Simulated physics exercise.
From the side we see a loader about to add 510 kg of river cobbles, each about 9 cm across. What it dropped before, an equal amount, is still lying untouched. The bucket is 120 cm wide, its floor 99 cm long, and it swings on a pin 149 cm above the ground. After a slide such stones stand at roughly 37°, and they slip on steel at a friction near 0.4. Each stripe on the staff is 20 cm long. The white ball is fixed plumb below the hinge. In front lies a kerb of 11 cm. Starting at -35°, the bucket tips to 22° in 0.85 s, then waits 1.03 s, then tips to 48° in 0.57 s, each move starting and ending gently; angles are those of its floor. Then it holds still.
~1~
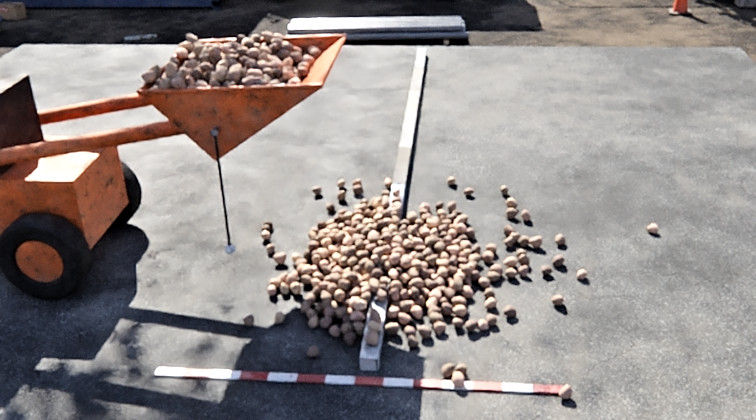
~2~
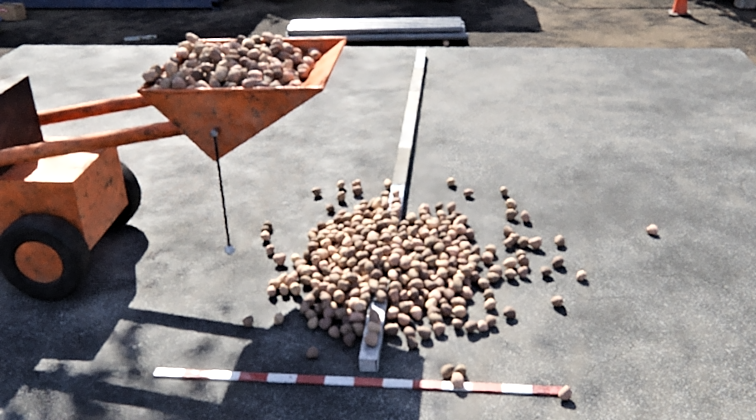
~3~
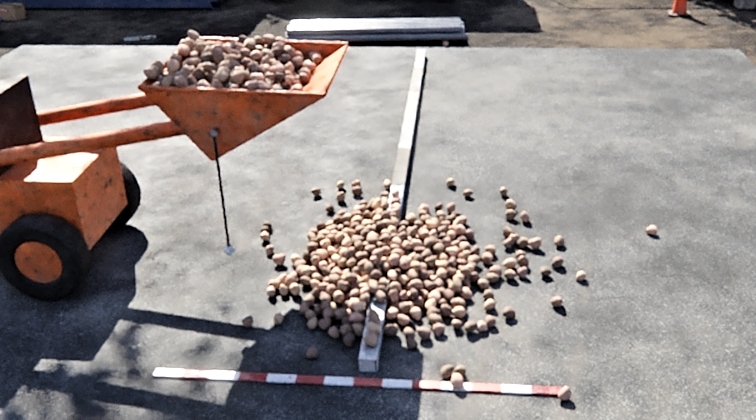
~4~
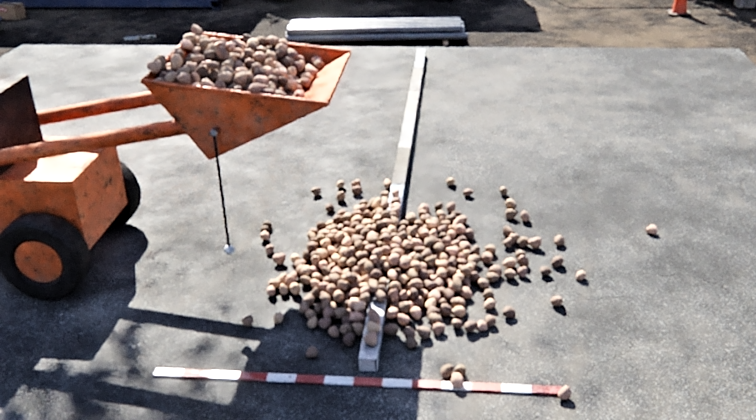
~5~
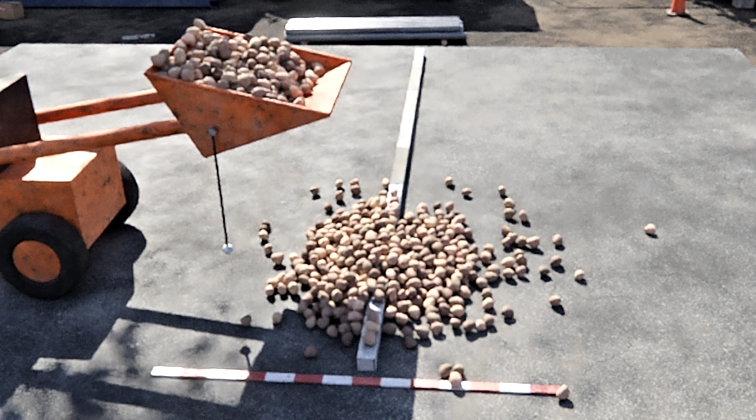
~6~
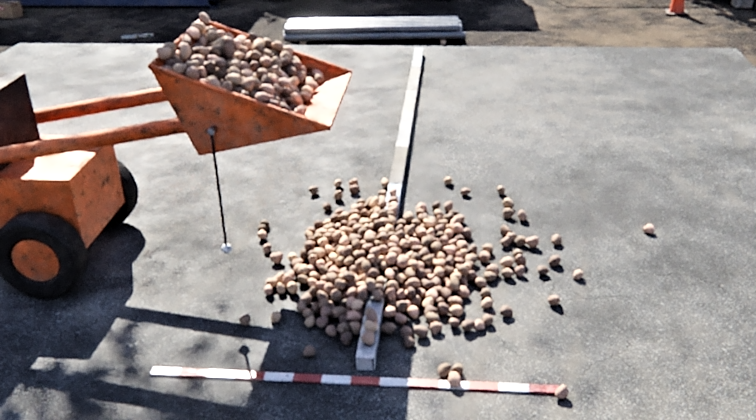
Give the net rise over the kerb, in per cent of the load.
About 56 per cent.
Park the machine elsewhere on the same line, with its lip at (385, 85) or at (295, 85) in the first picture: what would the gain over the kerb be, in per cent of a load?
About 95 and 35 per cent.
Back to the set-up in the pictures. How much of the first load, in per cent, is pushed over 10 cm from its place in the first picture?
About 15 per cent.
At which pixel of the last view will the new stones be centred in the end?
Near (397, 250).
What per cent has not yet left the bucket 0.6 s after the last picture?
About 95 per cent.
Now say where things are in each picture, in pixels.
In the first frame, the bucket is at -35°, its lip at (322, 86); the top of the load is at (241, 48). The earlier load is highest near (380, 252), 23 cm above ground level, 56 % on this side of the kerb, 44 % over the kerb.
In the second frame, the bucket is at -34°, its lip at (322, 89); the top of the load is at (235, 48).
In the third frame, the bucket is at -31°, its lip at (325, 95); the top of the load is at (217, 45).
In the fourth frame, the bucket is at -26°, its lip at (328, 104); the top of the load is at (204, 44).
In the fifth frame, lip at (330, 116), floor tilted -20°, highest stones at (204, 38).
In the sixth frame, lip at (330, 128), floor tilted -13°, highest stones at (207, 32).
Then, 0.3 s after the last picture the floor is at 13°; in per cent of one load, 100 in the bucket, 56 on this side of the kerb, 44 over the kerb; the foremost stones are at (599, 277).
Then, 0.6 s after the last picture the floor is at 22°; in per cent of one load, 97 in the bucket, 59 on this side of the kerb, 44 over the kerb; the foremost stones are at (599, 277).
Then, 2.5 s after the last picture the floor is at 48°; in per cent of one load, 0 in the bucket, 99 on this side of the kerb, 101 over the kerb; the foremost stones are at (605, 275).
Then, 5.3 s after the last picture the floor is at 48°; in per cent of one load, 0 in the bucket, 99 on this side of the kerb, 101 over the kerb; the foremost stones are at (605, 275). Net gain over the kerb, 56.
